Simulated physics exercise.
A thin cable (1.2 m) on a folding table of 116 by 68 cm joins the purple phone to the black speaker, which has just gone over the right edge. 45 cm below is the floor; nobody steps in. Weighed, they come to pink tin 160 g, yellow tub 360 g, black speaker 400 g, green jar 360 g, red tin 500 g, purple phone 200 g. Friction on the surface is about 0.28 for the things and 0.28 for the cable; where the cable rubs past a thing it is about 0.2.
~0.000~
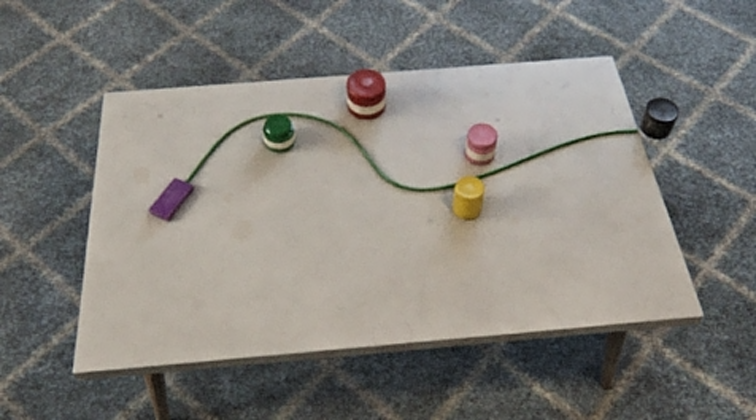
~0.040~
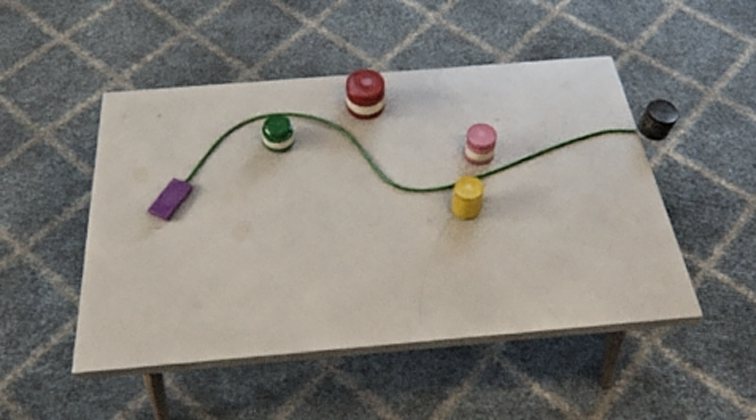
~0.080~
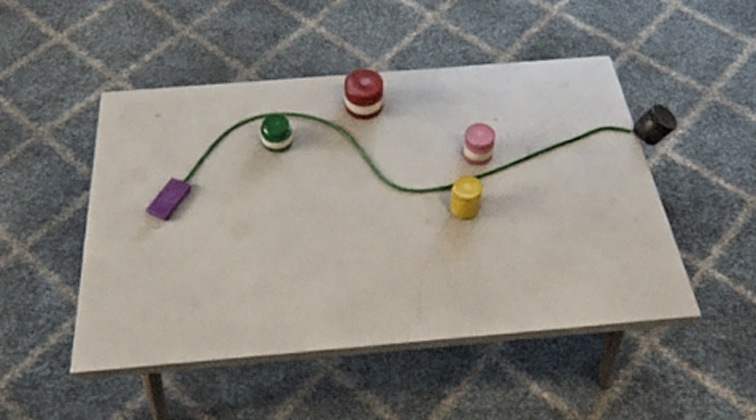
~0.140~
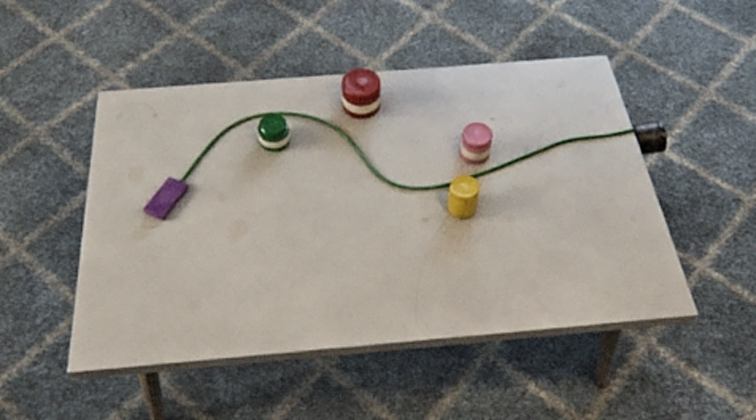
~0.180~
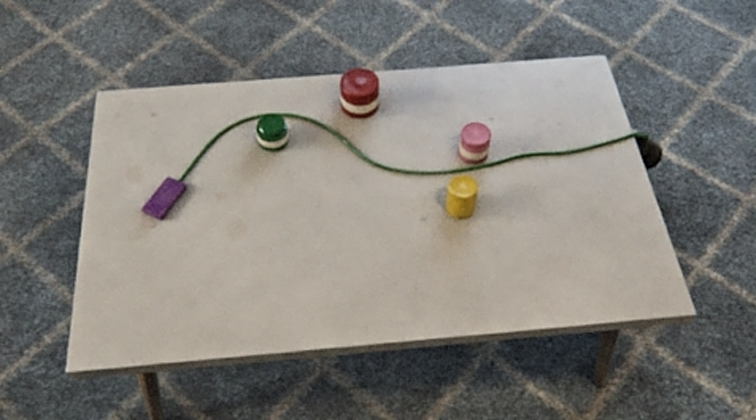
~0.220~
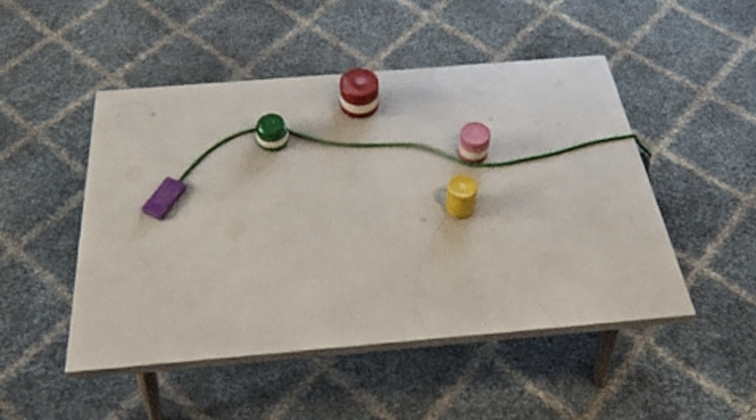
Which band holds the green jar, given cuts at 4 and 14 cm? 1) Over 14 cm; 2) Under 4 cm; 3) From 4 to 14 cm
Option 3: From 4 to 14 cm.
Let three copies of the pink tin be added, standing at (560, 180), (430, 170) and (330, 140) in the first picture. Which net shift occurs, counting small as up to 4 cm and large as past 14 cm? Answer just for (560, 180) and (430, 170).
First: A slight shift; second: A big shift.
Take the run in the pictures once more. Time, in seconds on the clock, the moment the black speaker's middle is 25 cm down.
Around 0.32 seconds on the clock.
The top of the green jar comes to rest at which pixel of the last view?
In the last view, the top sits at about (284, 151).
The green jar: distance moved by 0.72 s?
By then the green jar has moved close to 8 cm.
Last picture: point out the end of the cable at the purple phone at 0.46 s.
In the last view it is close to (268, 147).
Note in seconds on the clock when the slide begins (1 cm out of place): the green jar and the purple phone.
Approx. times - green jar: 0.30 s, purple phone: 0.28 s.
At 0.5 s, the cable's tail end at (268, 147); green jar 7 cm off its start, purple phone 20 cm off its start, pink tin 9 cm off its start.
At 0.7 s, the cable's tail end at (344, 118); green jar 8 cm off its start, purple phone 38 cm off its start, pink tin 10 cm off its start.
At 1.0 s, the cable's tail end at (344, 118); green jar 8 cm off its start at (284, 151), purple phone 38 cm off its start at (322, 112), pink tin 10 cm off its start at (483, 97).
At 1.2 s, the cable's tail end at (344, 118); green jar 8 cm off its start, purple phone 38 cm off its start, pink tin 10 cm off its start.
At 2.4 s, the cable's tail end at (344, 118); green jar 8 cm off its start at (284, 151), purple phone 38 cm off its start at (322, 112), pink tin 10 cm off its start at (483, 97), black speaker over the edge.
